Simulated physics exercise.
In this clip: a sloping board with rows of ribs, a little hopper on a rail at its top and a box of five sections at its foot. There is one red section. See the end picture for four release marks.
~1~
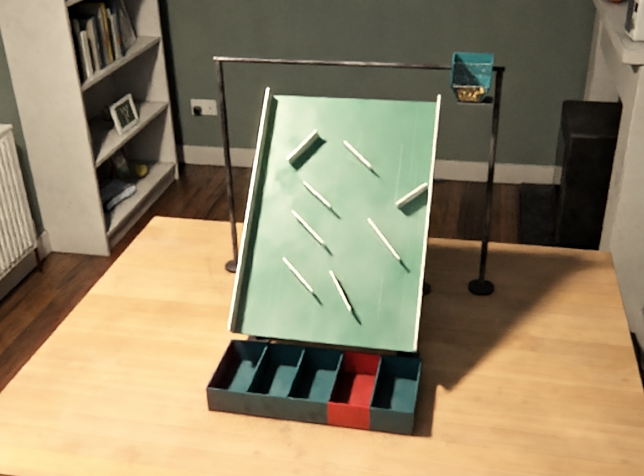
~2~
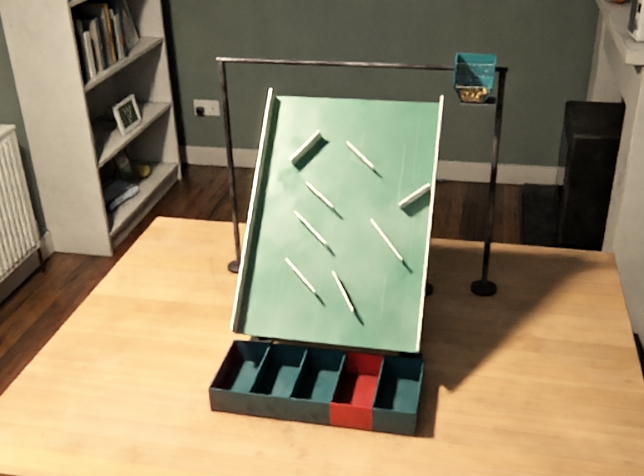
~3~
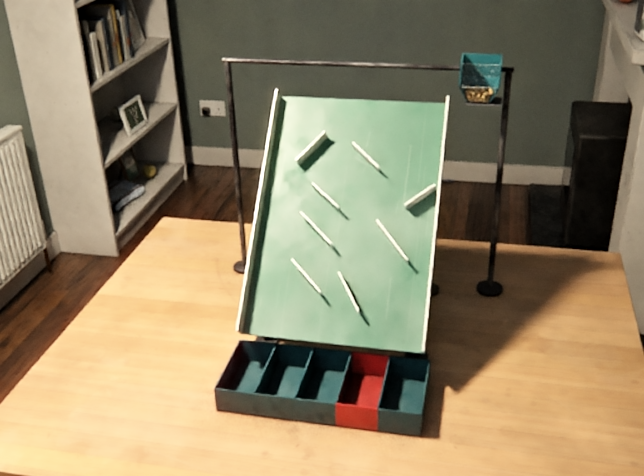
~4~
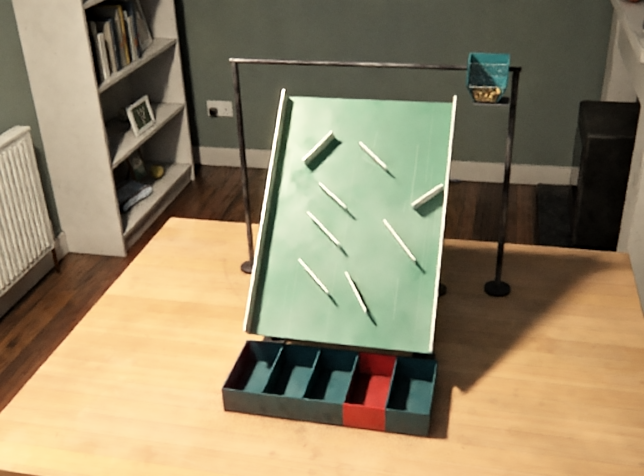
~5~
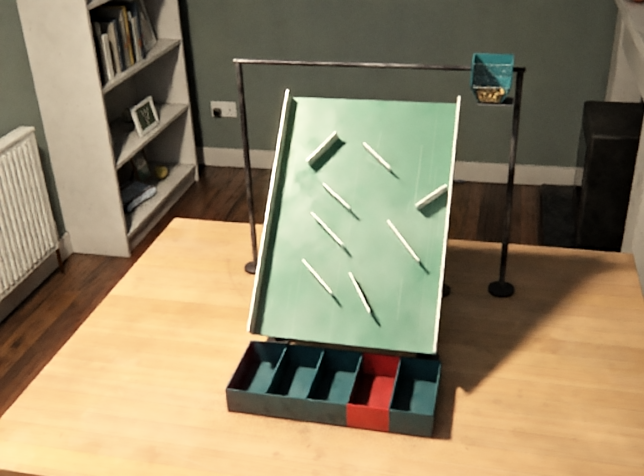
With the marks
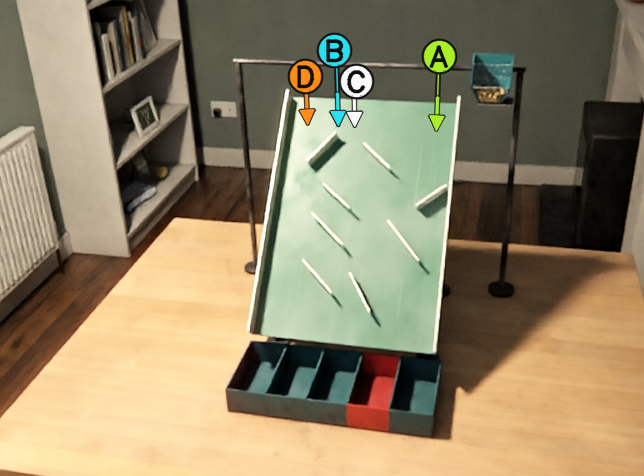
The camera drifts slightly to the left, so the whole scene shifts a little to the right, in a room seen from the front and above, with a white bookshelf and radiator at left. A sloping green board with pale ribs stands on a wooden table, a small teal hopper on the rail at upper right, and a dark teal box below with one red section. Nothing else visibly moves.
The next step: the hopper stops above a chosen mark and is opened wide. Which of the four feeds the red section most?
C.
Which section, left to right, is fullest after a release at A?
The fifth from the left.
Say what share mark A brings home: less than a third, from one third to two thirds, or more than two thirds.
Less than a third.
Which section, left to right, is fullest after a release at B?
It is the first one.
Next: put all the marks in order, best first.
The order is C, B, A, D.
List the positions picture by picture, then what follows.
The first picture shows hopper at (470, 91), dried chickpeas, door shut.
The second picture shows ribs (290, 160) to (319, 130), (347, 142) to (372, 166), (306, 183) to (333, 207).
The third picture shows ribs (405, 205) to (435, 184), (300, 212) to (331, 244), (377, 220) to (407, 260).
The fourth picture shows ribs (299, 259) to (328, 292), (346, 272) to (366, 311).
The fifth picture shows red section at (368, 416), number 4 of 5 from the left.
On the marked copy, mark A meets the board at (436, 125); mark B meets the board at (338, 120); mark C meets the board at (354, 121); mark D meets the board at (307, 119).
Choosing A, a small part in the red section, most in other sections, a small part held on the board.
Choosing B, about a quarter in the red section, most in other sections.
Choosing C, about half in the red section, about half in other sections.
Choosing D, none in the red section, all in other sections.
